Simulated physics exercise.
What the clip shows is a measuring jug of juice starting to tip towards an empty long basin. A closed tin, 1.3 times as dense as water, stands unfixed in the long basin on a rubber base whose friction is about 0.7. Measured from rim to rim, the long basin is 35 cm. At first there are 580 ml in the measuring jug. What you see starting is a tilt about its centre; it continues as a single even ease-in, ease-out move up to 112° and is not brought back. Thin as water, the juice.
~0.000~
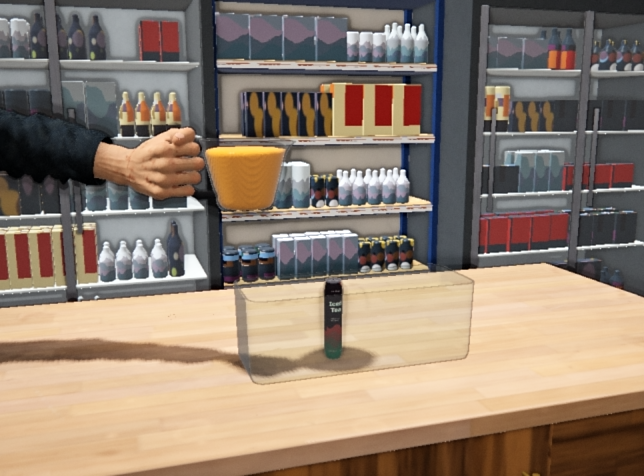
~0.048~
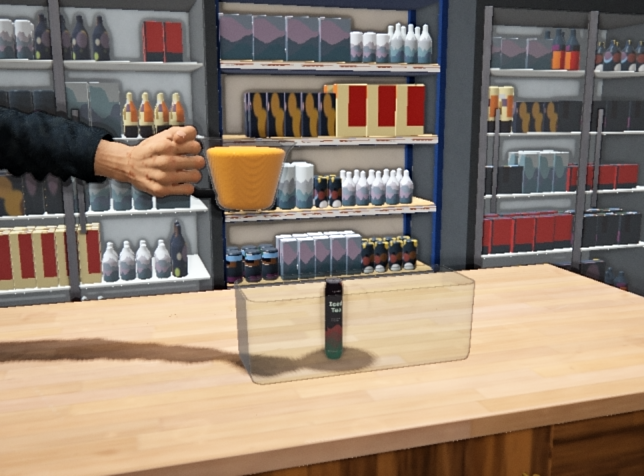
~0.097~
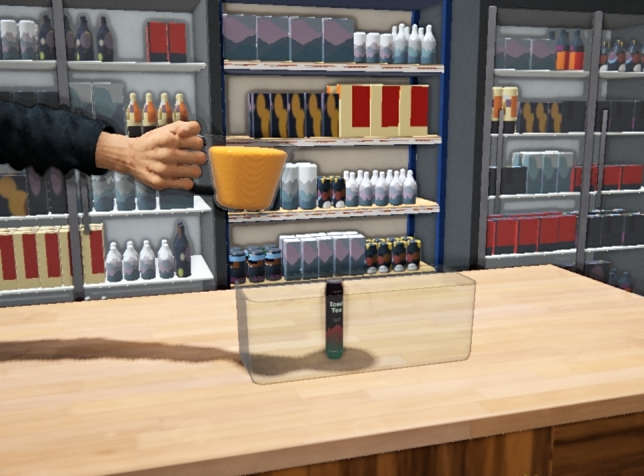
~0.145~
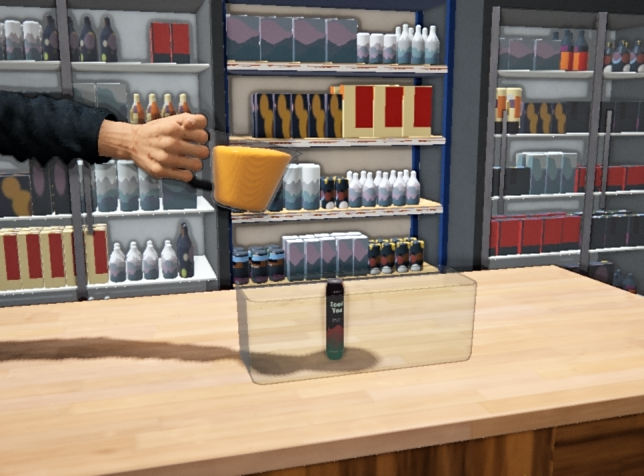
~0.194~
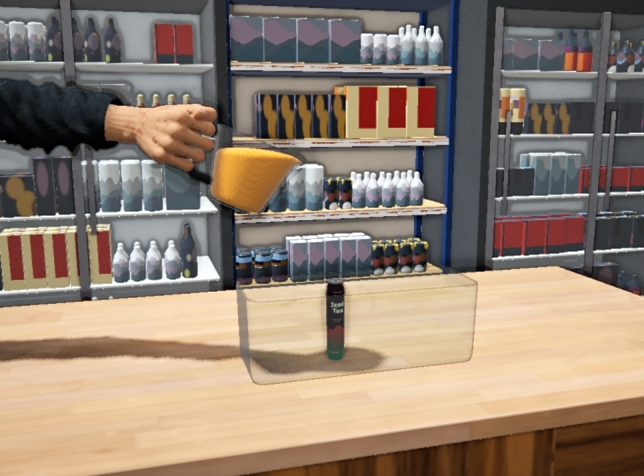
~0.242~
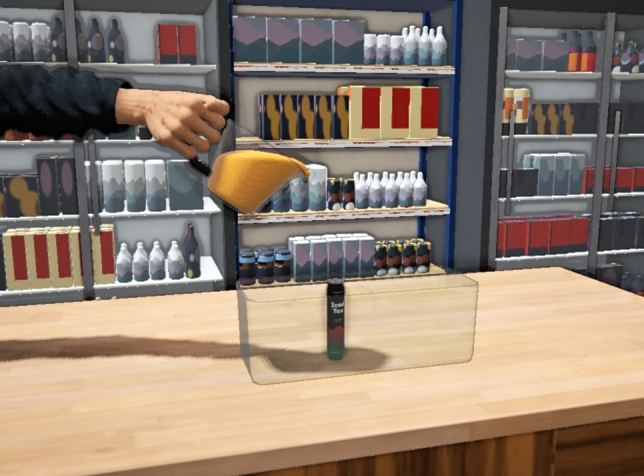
The clip shows a hand holding a measuring jug of orange juice above a clear, long basin with a dark tin standing at it on a wooden counter; the hand steadily tilts the jug rightward, bringing the juice to its rim.
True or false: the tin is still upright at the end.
False.
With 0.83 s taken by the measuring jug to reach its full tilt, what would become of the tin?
Result: Tin tipped over.
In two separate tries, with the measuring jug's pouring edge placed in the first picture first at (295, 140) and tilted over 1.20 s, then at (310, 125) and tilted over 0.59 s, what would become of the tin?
Trial 1 - tin tips; trial 2 - tin tips.
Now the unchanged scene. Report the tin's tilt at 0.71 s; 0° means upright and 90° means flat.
The tilt comes to near 0°.
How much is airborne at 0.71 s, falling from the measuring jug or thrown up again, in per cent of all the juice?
Airborne fraction: Approx. 6 %.
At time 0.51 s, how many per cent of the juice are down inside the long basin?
Roughly 32 per cent.
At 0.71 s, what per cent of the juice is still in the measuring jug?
1 %.
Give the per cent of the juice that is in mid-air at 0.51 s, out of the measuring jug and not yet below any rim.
It comes to about 40 percent.
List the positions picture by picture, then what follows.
In the first picture, it leans 0°; its right rim is at (296, 140); the juice meets the walls at (205, 151) and (283, 149); the long basin's rim runs from (241, 292) to (457, 274); the tin's top is at (333, 283).
In the second picture, it leans 2°; its right rim is at (297, 142); the juice meets the walls at (206, 151) and (284, 150).
In the third picture, it leans 6°; its right rim is at (300, 146); the juice meets the walls at (208, 149) and (287, 151).
In the fourth picture, it leans 14°; its right rim is at (303, 153); the juice meets the walls at (212, 149) and (291, 154).
In the fifth picture, it leans 24°; its right rim is at (306, 163); the juice meets the walls at (215, 152) and (298, 158).
In the sixth picture, it leans 35°; its right rim is at (306, 175); the juice meets the walls at (215, 159) and (302, 168); 3 per cent is over the edge.
By 0.51 s the tilt is 101° and 28 per cent is still to pour; the tin stands where it began.
By 0.71 s the tilt is 112° and 1 per cent is still to pour; the tin stands 2 cm from where it began.
By 0.92 s the tilt is 112° and 0 per cent is still to pour; the tin leans 40°.
By 1.14 s the tilt is 112° and 0 per cent is still to pour; the tin lies on its side.
At rest the tin lies on its side.
